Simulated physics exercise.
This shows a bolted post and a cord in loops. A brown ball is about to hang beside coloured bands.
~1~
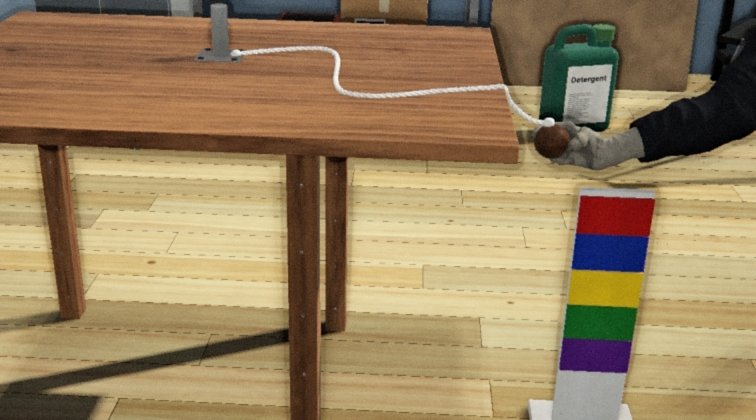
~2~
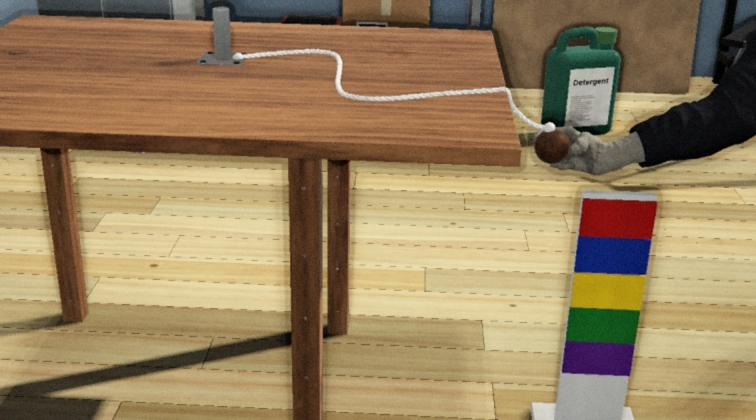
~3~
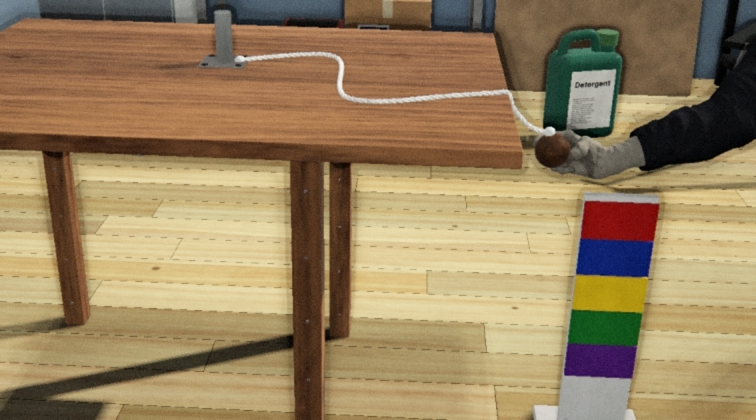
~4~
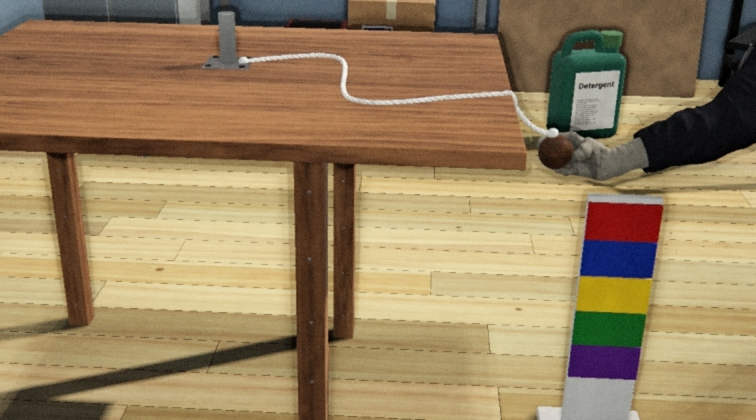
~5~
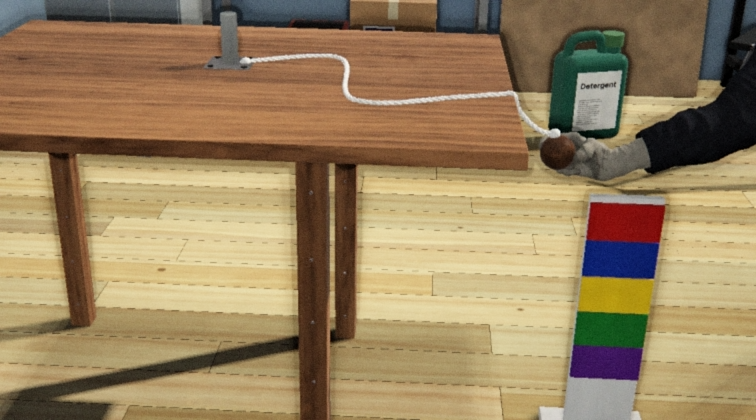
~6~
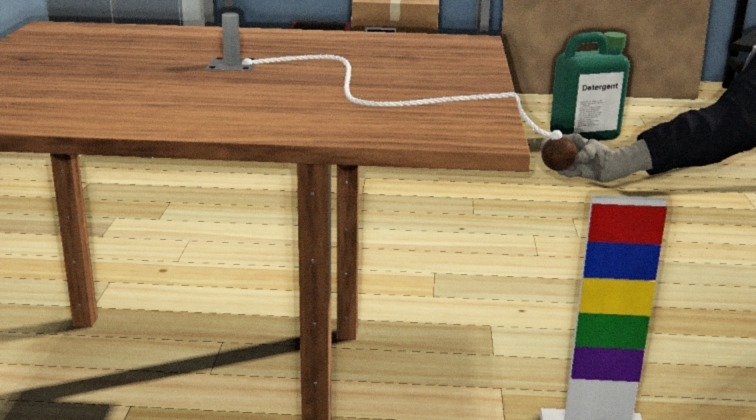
A gloved hand holds a brown ball almost still just off a wooden table's right edge, a slack white cord running from it to a metal bracket, above a strip of red, blue, yellow, green and purple bands.
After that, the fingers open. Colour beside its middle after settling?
Yellow.
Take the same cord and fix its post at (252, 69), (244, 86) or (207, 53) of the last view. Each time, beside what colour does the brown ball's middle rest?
The first case gives green, the second green and the third blue.
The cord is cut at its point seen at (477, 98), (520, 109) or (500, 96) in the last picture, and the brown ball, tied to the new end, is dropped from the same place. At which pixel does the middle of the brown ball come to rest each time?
I'd expect it near (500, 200) on the first try, near (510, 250) on the second and near (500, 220) on the third.
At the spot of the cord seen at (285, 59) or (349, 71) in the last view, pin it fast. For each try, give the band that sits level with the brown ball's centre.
For the first place it's yellow, and for the second blue.
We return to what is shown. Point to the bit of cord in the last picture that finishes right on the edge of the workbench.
(380, 105), give or take.
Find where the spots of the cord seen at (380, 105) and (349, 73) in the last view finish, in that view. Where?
Roughly at (513, 93), and the other roughly at (396, 78).
Soon after, ball near (481, 277); level with yellow.
Then, ball near (511, 289); level with yellow.
At rest, ball near (499, 288); level with yellow. The yellow one.
